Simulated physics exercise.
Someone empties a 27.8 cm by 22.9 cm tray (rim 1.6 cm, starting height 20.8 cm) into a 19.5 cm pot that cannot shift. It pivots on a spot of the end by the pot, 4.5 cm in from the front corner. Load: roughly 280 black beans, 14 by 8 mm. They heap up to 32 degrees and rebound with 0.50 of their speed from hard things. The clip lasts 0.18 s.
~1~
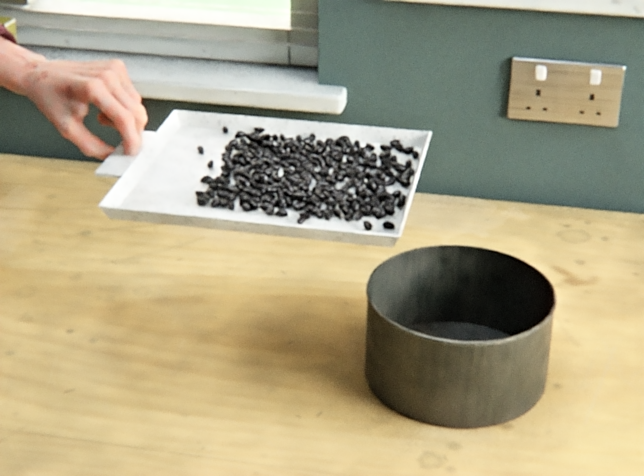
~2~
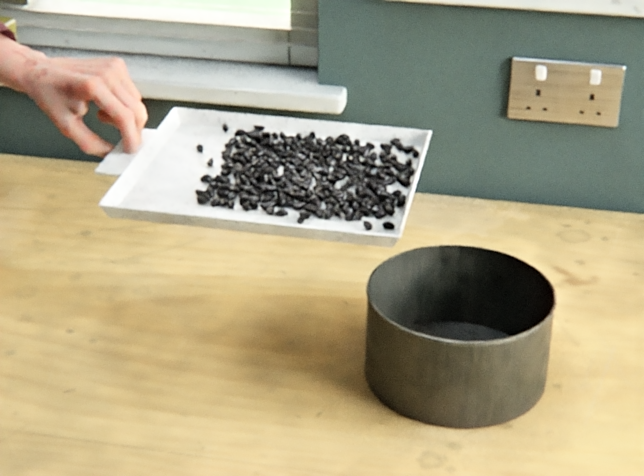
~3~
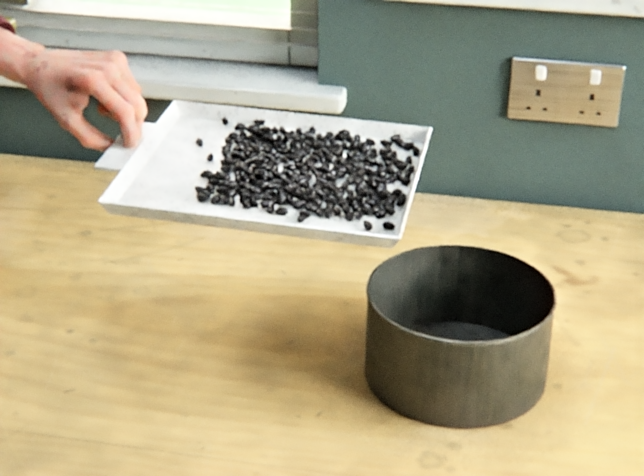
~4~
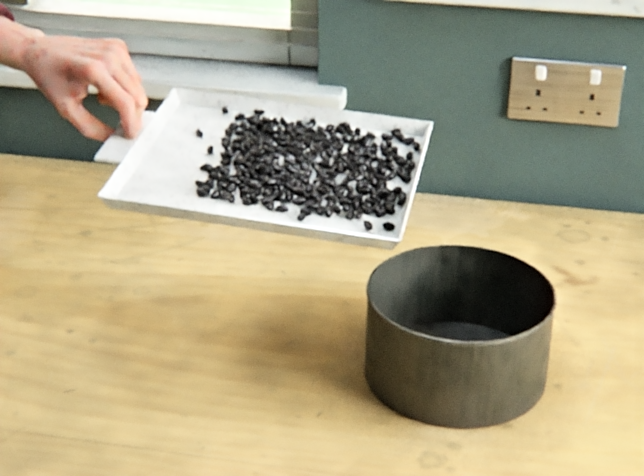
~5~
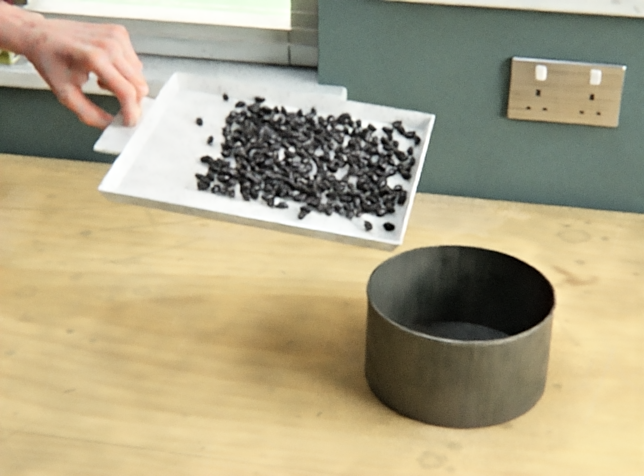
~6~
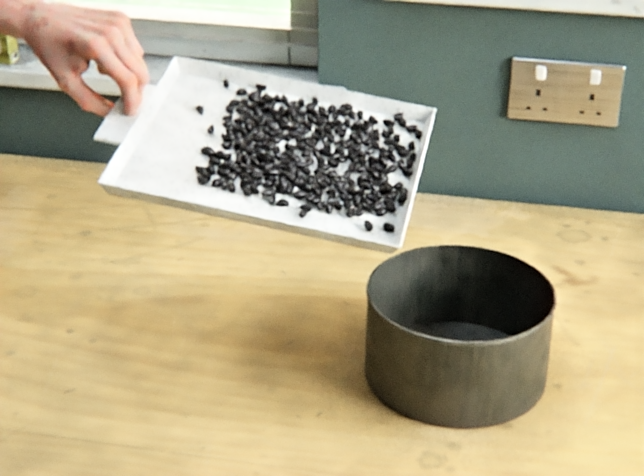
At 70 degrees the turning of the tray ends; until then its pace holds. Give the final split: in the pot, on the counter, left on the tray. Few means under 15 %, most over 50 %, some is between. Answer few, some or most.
Pot few, counter most, tray few.
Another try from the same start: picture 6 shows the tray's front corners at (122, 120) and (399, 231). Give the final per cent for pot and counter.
Pot 65, counter 25.
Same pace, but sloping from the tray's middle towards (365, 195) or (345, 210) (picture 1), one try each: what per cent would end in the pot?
About 70 and 25 per cent.
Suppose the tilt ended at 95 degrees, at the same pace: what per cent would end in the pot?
It would be near 5 per cent.
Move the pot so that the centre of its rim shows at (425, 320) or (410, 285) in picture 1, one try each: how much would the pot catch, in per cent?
Some 80 and 0 per cent.
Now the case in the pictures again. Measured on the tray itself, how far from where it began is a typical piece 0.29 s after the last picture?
Some 3 cm.
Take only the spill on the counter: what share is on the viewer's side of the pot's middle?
About 100 per cent.
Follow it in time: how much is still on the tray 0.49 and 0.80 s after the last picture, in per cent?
In turn: 85, 5.
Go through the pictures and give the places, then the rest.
The first picture shows tray tilt 0 degrees, front corners at (109, 203) and (393, 231); middle of the pieces at (305, 176); pot at (461, 290).
The second picture shows tray tilt 1 degrees, front corners at (109, 202) and (393, 232); middle of the pieces at (305, 175).
The third picture shows tray tilt 2 degrees, front corners at (108, 198) and (393, 233); middle of the pieces at (305, 171).
The fourth picture shows tray tilt 5 degrees, front corners at (108, 193) and (393, 235), lowest corner right front; middle of the pieces at (305, 166).
The fifth picture shows tray tilt 8 degrees, front corners at (108, 186) and (394, 237), lowest corner right front; middle of the pieces at (306, 160).
The sixth picture shows tray tilt 12 degrees, front corners at (108, 179) and (394, 240), lowest corner right front; middle of the pieces at (307, 154); pot at (461, 290).
Then, 0.29 s after the last picture, tilt 40 degrees; the tray holds 100 %, the pot 0 %.
Then, 0.49 s after the last picture, tilt 60 degrees; the tray holds 85 %, the pot 0 %.
Then, 0.80 s after the last picture, tilt 70 degrees; the tray holds 5 %, the pot 0 %.
In the end, pot 0 %, counter 100 %, tray 0 %.
